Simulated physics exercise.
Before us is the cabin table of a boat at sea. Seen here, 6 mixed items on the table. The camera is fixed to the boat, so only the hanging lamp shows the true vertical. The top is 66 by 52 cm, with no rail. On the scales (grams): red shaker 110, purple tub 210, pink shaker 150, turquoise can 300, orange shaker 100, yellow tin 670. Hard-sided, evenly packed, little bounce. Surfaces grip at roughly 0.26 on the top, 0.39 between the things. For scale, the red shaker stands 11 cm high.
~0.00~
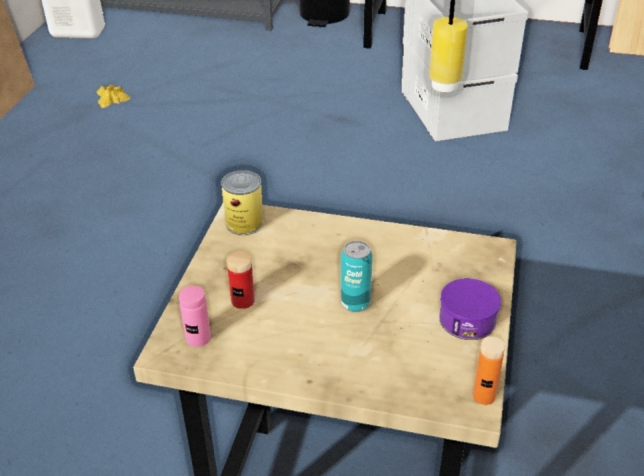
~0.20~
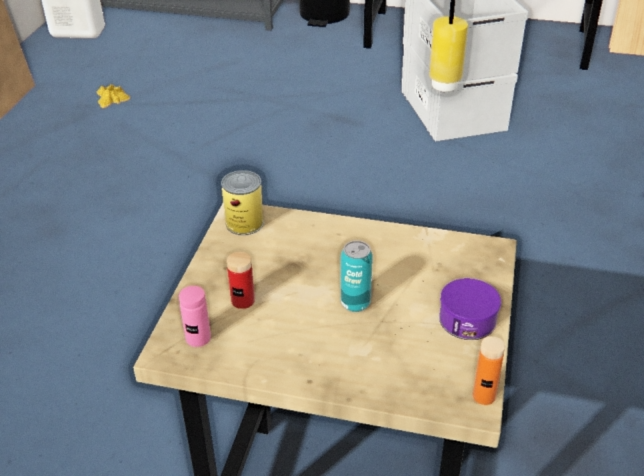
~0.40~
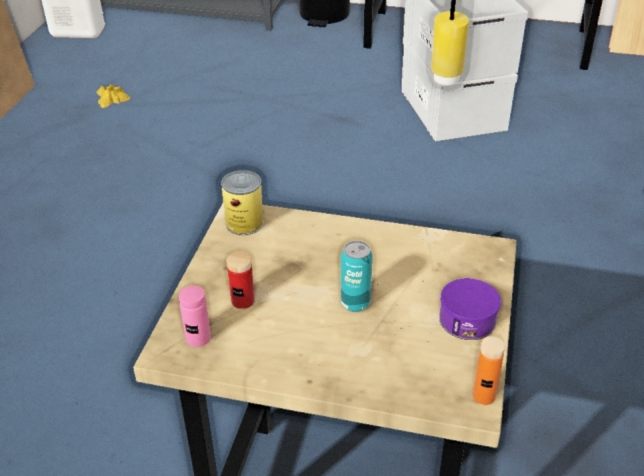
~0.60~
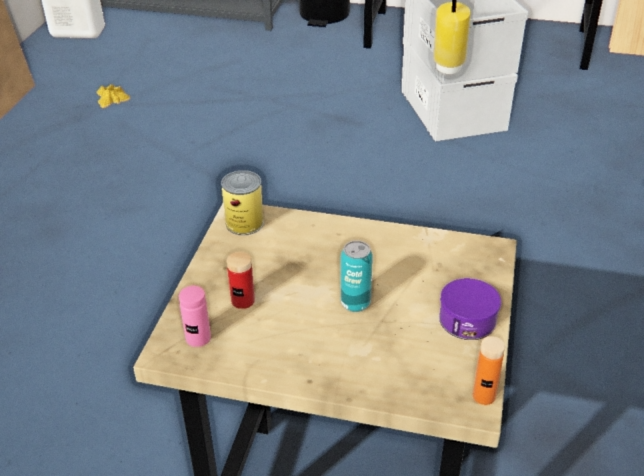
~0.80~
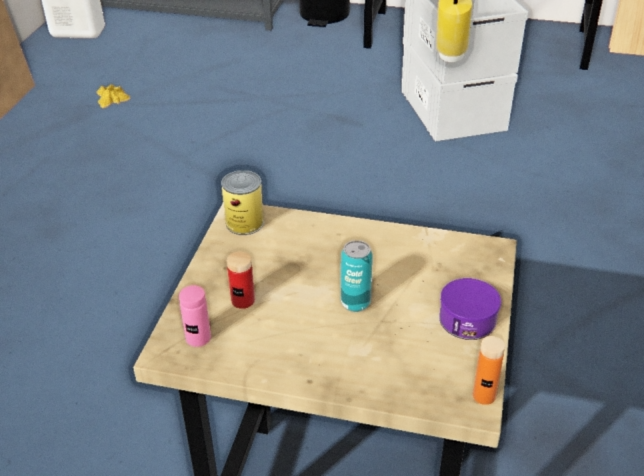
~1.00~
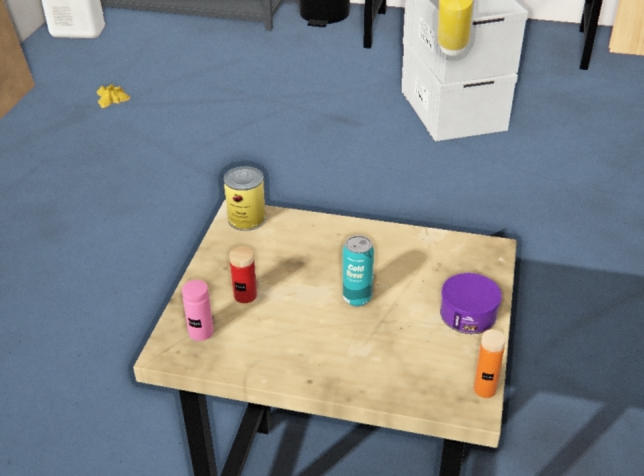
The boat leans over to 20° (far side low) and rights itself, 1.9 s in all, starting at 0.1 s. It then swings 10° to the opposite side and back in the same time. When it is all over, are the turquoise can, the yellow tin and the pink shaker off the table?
The turquoise can remains on top; the yellow tin goes over the edge; the pink shaker remains on top.
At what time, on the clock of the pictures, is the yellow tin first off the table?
At about 1.2 s.
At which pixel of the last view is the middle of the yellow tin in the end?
At about (300, 316).
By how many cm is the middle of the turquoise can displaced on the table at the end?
Some 24 cm.
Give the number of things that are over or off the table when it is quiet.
That comes to 1.
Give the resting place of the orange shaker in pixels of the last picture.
At about (498, 279).
After 1.20 s, boat heeled 19°, far side down; pink shaker slid 7 cm near (207, 293); yellow tin slid 7 cm near (252, 186); turquoise can slid 7 cm near (363, 256).
After 1.40 s, boat heeled 14°, far side down; yellow tin now off the table; pink shaker slid 15 cm near (220, 267); turquoise can slid 15 cm near (370, 232).
After 1.50 s, boat heeled 11°, far side down; turquoise can slid 19 cm near (374, 221); pink shaker slid 19 cm near (226, 254); orange shaker slid 19 cm.
After 1.70 s, boat heeled 5°, far side down; pink shaker slid 24 cm near (234, 238); turquoise can slid 24 cm near (378, 206); orange shaker slid 24 cm.
At rest (4.4 s), off the table, yellow tin; not toppled but over 5 cm from the start, red shaker, purple tub, pink shaker, turquoise can and orange shaker. In the last view, turquoise can near (378, 205), yellow tin near (300, 316).
